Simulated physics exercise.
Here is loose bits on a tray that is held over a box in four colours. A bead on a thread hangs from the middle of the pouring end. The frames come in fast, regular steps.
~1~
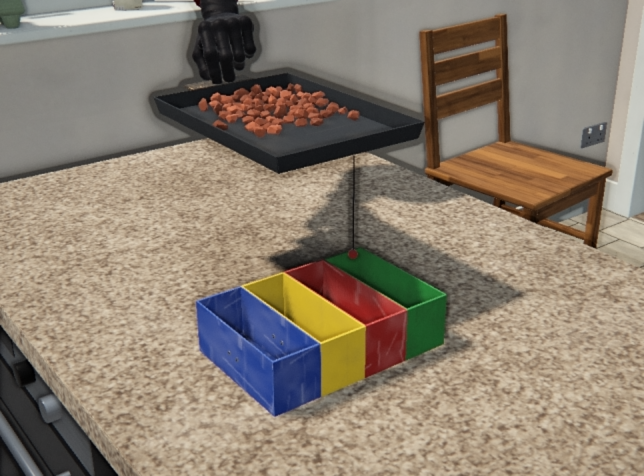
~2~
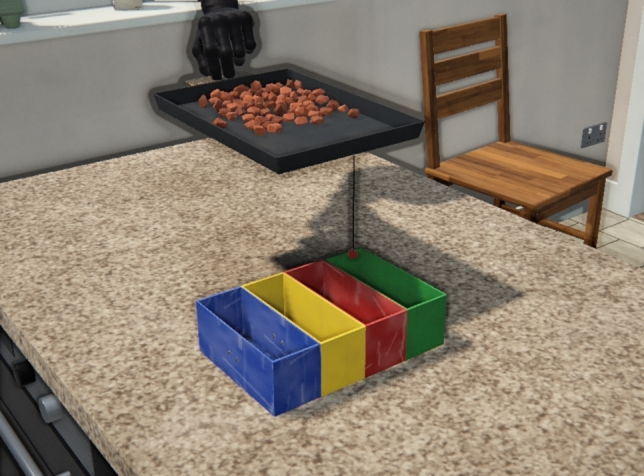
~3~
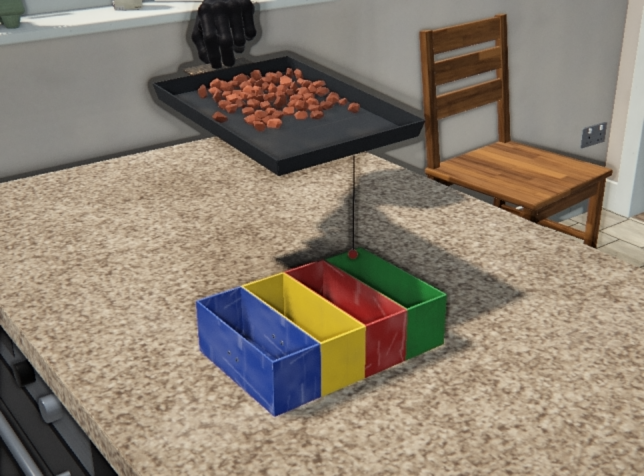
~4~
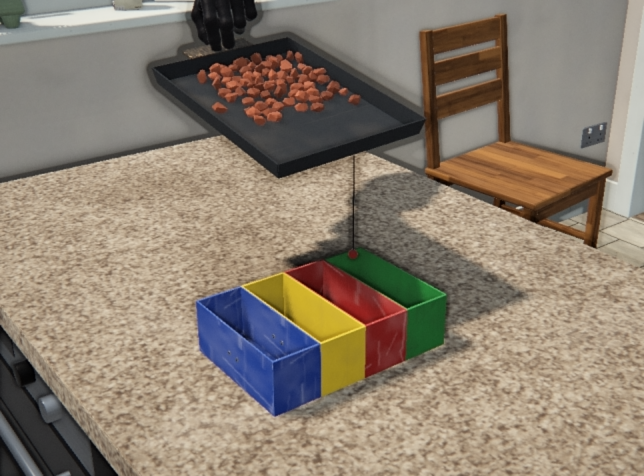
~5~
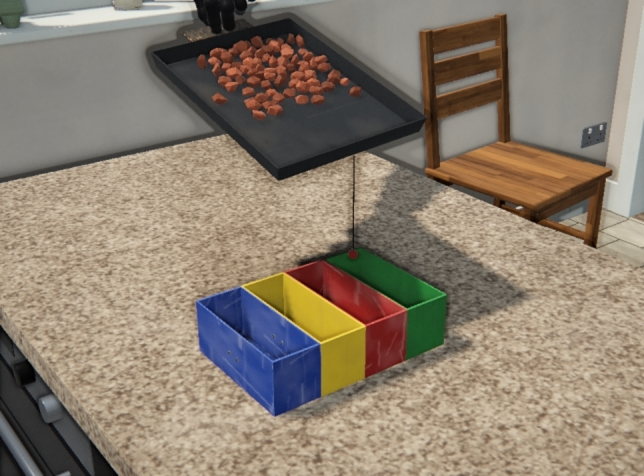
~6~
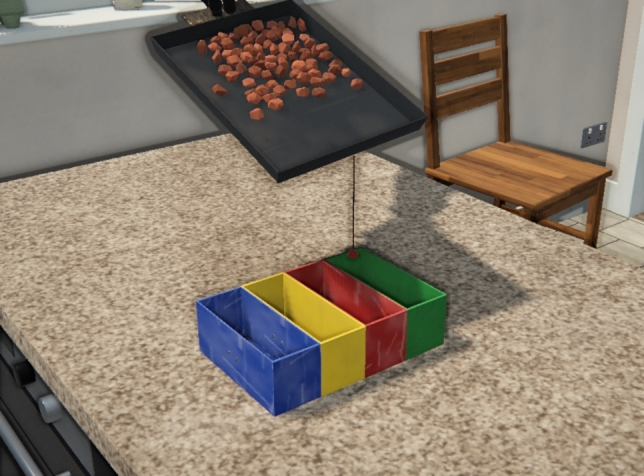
A black-gloved hand steadily tilts a dark tray of reddish bits above a four-coloured box.
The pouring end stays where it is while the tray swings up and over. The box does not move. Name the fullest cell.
The yellow cell gets the most.
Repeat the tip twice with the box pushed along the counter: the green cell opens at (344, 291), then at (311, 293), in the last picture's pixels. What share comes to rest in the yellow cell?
Roughly 10 per cent, and 0 per cent.
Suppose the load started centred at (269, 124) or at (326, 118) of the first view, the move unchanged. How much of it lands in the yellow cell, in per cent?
The first gives 50 %, the second 40 %.
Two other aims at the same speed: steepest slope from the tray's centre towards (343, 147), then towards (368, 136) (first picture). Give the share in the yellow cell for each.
About 10 and 0 per cent.
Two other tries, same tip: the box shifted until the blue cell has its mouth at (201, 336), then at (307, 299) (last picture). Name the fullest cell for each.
The first try: The red one. The second: The blue cell.
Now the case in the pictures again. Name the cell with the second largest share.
Second comes the red one.
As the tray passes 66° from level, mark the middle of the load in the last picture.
Close to (311, 152).
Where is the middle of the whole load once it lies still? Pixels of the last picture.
Roughly at (325, 356).
Just after the last frame, tray tipped steeply; the larger part on the tray; about a tenth falling or outside the box.
A moment on, tray tipped past a quarter turn; about a tenth on the tray; roughly a third in the yellow cell; roughly a quarter in the red cell; about a tenth in the blue cell; just a few in the green cell; roughly a quarter falling or outside the box.
Further on, tray tipped past a quarter turn; roughly half in the yellow cell; roughly a quarter in the red cell; about a tenth in the blue cell; about a tenth in the green cell; about a tenth falling or outside the box.
When it is over, tray tipped past a quarter turn; roughly half in the yellow cell; roughly a quarter in the red cell; about a tenth in the blue cell; about a tenth in the green cell; about a tenth outside the box.
